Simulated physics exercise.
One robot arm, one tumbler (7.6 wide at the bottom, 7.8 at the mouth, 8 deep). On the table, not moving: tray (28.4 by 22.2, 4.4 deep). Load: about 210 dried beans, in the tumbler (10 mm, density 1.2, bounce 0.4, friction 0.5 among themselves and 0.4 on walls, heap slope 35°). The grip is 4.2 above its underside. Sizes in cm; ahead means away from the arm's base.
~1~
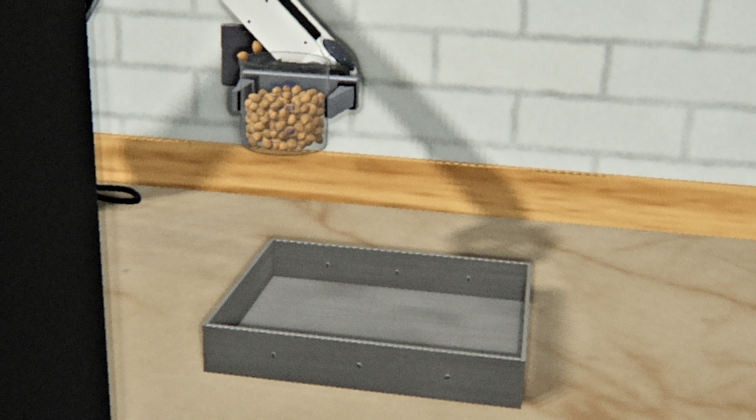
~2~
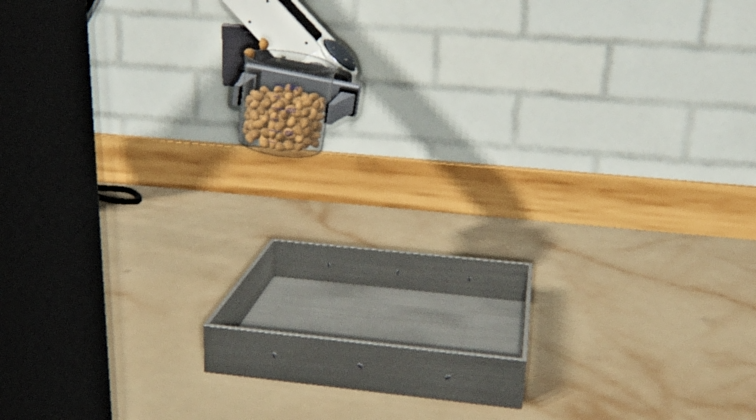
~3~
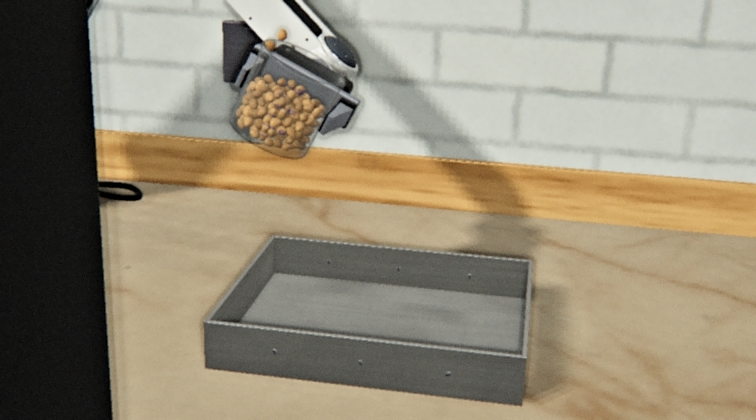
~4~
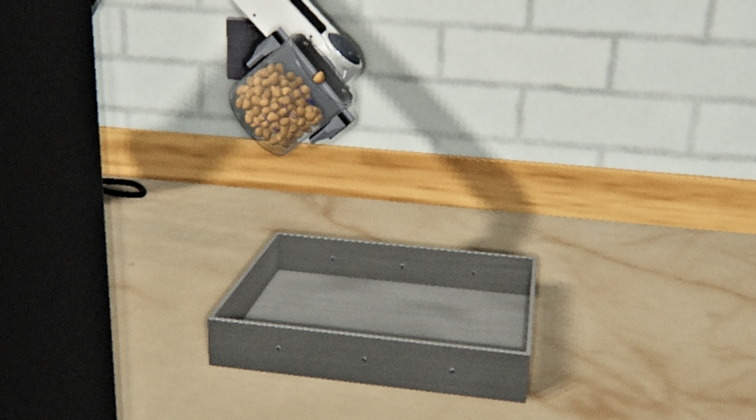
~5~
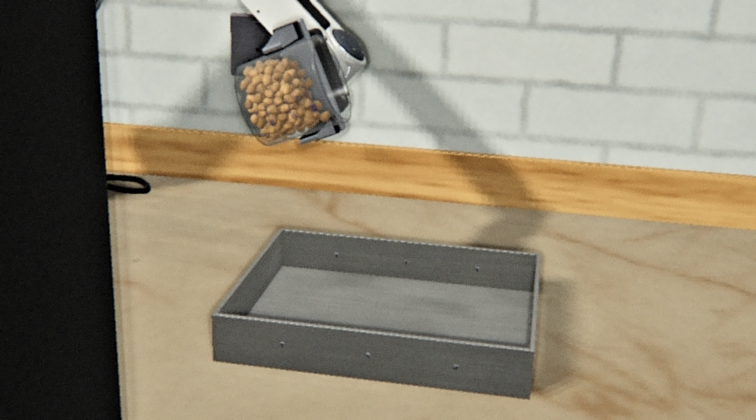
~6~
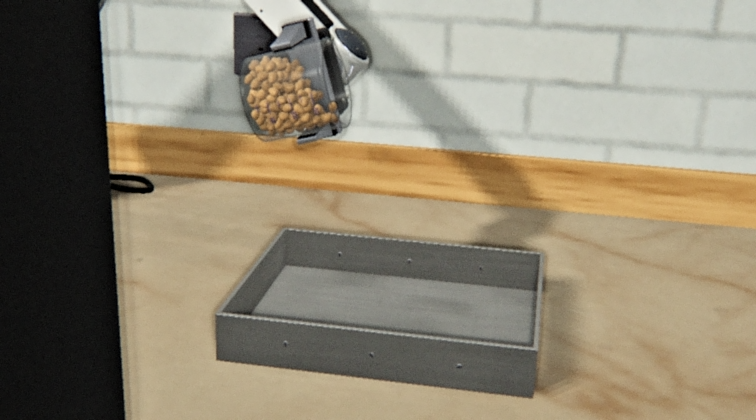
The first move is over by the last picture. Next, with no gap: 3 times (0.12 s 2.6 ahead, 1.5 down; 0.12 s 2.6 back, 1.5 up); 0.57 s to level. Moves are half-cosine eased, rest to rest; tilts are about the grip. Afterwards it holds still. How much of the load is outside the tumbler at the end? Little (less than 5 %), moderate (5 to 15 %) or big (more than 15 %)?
Outside the tumbler the share is moderate, 5 to 15 %.
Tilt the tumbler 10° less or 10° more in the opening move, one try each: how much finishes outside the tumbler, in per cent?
Some 0 and 35 per cent.
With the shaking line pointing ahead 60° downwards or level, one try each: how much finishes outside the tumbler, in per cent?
About 0 and 30 per cent.
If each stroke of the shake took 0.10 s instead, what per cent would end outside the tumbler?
Then about 15 per cent.
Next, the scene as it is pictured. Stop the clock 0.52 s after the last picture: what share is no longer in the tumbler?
Near 5 per cent so far.
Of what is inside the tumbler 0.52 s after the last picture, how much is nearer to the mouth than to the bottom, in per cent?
Roughly 35 per cent.
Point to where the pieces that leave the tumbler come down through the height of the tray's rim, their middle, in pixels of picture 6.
Around (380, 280).
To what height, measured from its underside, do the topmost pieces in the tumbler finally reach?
Roughly 7.0 cm.
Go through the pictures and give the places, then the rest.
In the first picture, tumbler middle at (285, 104), level; upper third of the load around (286, 102), from x 245 to 320, top at y 45; 212 in the tumbler.
In the second picture, tumbler middle at (285, 105), tilted 7° forward; upper third of the load around (282, 103), from x 245 to 320, top at y 45.
In the third picture, tumbler middle at (285, 101), tilted 26° forward; upper third of the load around (273, 97), from x 240 to 320, top at y 35.
In the fourth picture, tumbler middle at (289, 97), tilted 48° forward; upper third of the load around (272, 87), from x 240 to 320, top at y 70.
In the fifth picture, tumbler middle at (292, 93), tilted 67° forward; upper third of the load around (276, 78), from x 245 to 325, top at y 60.
In the sixth picture, tumbler middle at (295, 92), tilted 74° forward; upper third of the load around (276, 78), from x 250 to 335, top at y 65; 212 in the tumbler.
Then, 0.52 s after the last picture, tilted 74° forward, highest piece 24 above the table; 199 in the tumbler, 9 in the tray, 4 in flight or on a rim.
Then, 1.03 s after the last picture, tilted 32° forward, highest piece 25 above the table; 195 in the tumbler, 17 in the tray.
Then, 1.49 s after the last picture, level, highest piece 26 above the table; 195 in the tumbler, 17 in the tray.
Then, 2.54 s after the last picture, level, highest piece 26 above the table; 195 in the tumbler, 17 in the tray.
Final count, 195 in the tumbler, 17 in the tray. That is 8 % outside the tumbler.
